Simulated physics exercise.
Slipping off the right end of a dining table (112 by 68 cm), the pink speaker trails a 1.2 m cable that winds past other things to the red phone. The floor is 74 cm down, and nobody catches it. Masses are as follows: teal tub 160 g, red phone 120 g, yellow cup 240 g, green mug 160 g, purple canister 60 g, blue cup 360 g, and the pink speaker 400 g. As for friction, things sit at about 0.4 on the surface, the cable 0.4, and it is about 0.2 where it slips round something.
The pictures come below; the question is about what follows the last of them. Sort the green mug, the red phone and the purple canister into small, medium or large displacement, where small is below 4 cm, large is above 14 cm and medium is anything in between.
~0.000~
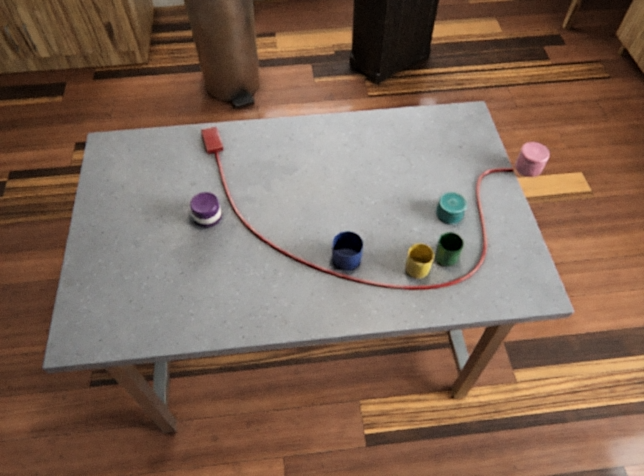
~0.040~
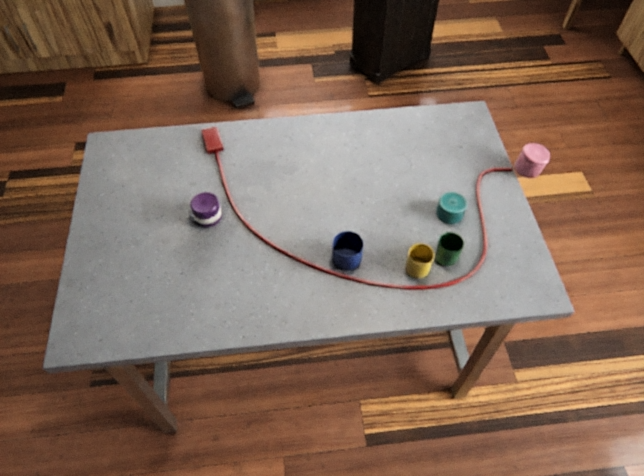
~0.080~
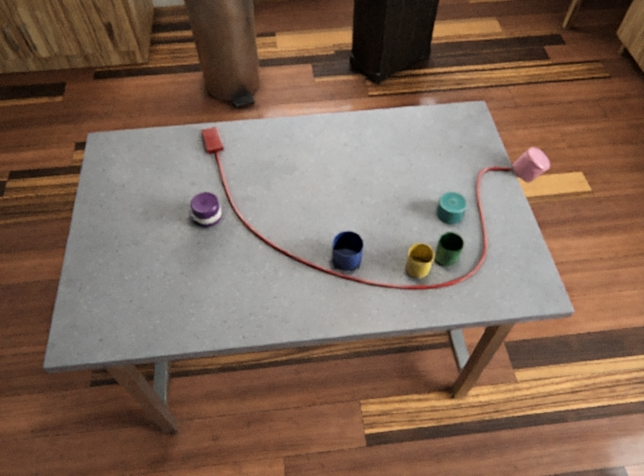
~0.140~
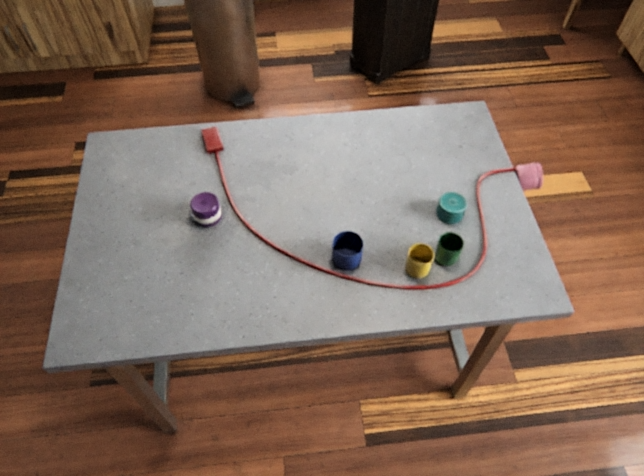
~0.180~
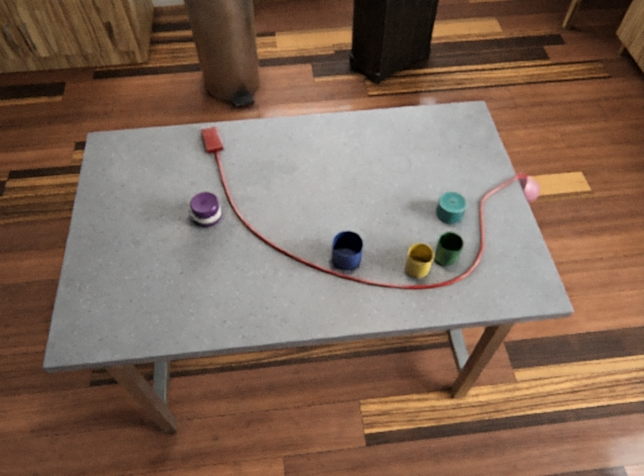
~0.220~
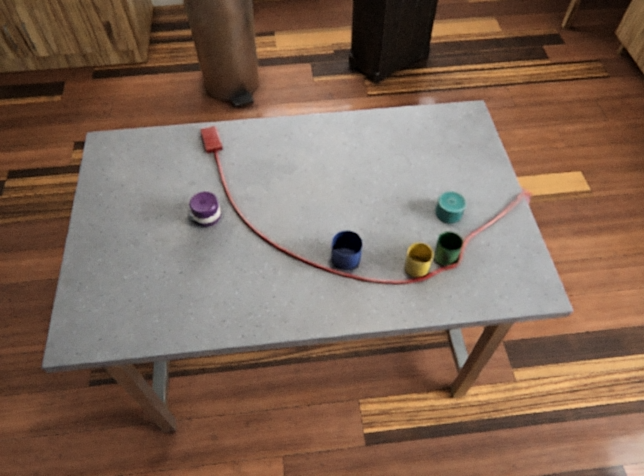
Green mug: Small; red phone: Large; purple canister: Small.
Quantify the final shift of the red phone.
Red phone: About 50 cm.
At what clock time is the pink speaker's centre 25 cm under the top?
About: 0.30 s.
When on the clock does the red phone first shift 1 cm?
Red phone: 0.28 s.
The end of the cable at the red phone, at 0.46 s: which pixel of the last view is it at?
Look around (273, 191) and you'll see it.
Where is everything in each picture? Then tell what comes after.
Shows, green mug (451, 242); red phone (212, 138); purple canister (204, 202); cable runs through (479, 182) (479, 265) (383, 285) (284, 252) (226, 188), in the first picture.
Shows, pink speaker (536, 153); cable runs through (479, 182) (383, 285) (226, 188), in the second picture.
Shows, pink speaker (531, 165); cable runs through (478, 181) (383, 285) (226, 188), in the third picture.
Shows, pink speaker (527, 177); cable runs through (480, 182) (383, 285) (226, 188), in the fourth picture.
Shows, pink speaker (523, 189); cable runs through (501, 187) (383, 285) (226, 187), in the fifth picture.
Shows, green mug (450, 241); red phone (211, 137); purple canister (203, 202); cable runs through (526, 194) (385, 282) (286, 251) (225, 187), in the sixth picture.
After 0.5 s, the cable's tail end at (273, 191); red phone 21 cm off its start, green mug 2 cm off its start, pink speaker over the edge.
After 0.7 s, the cable's tail end at (334, 271); red phone 48 cm off its start, green mug 2 cm off its start, pink speaker over the edge.
After 1.0 s, the cable's tail end at (344, 281); red phone 52 cm off its start at (329, 267), green mug 2 cm off its start at (447, 235), pink speaker over the edge.
After 1.2 s, the cable's tail end at (344, 281); red phone 52 cm off its start, green mug 2 cm off its start, pink speaker over the edge.
After 2.4 s, the cable's tail end at (344, 281); red phone 52 cm off its start at (329, 267), green mug 2 cm off its start at (447, 235), purple canister 0 cm off its start at (203, 202), pink speaker over the edge.
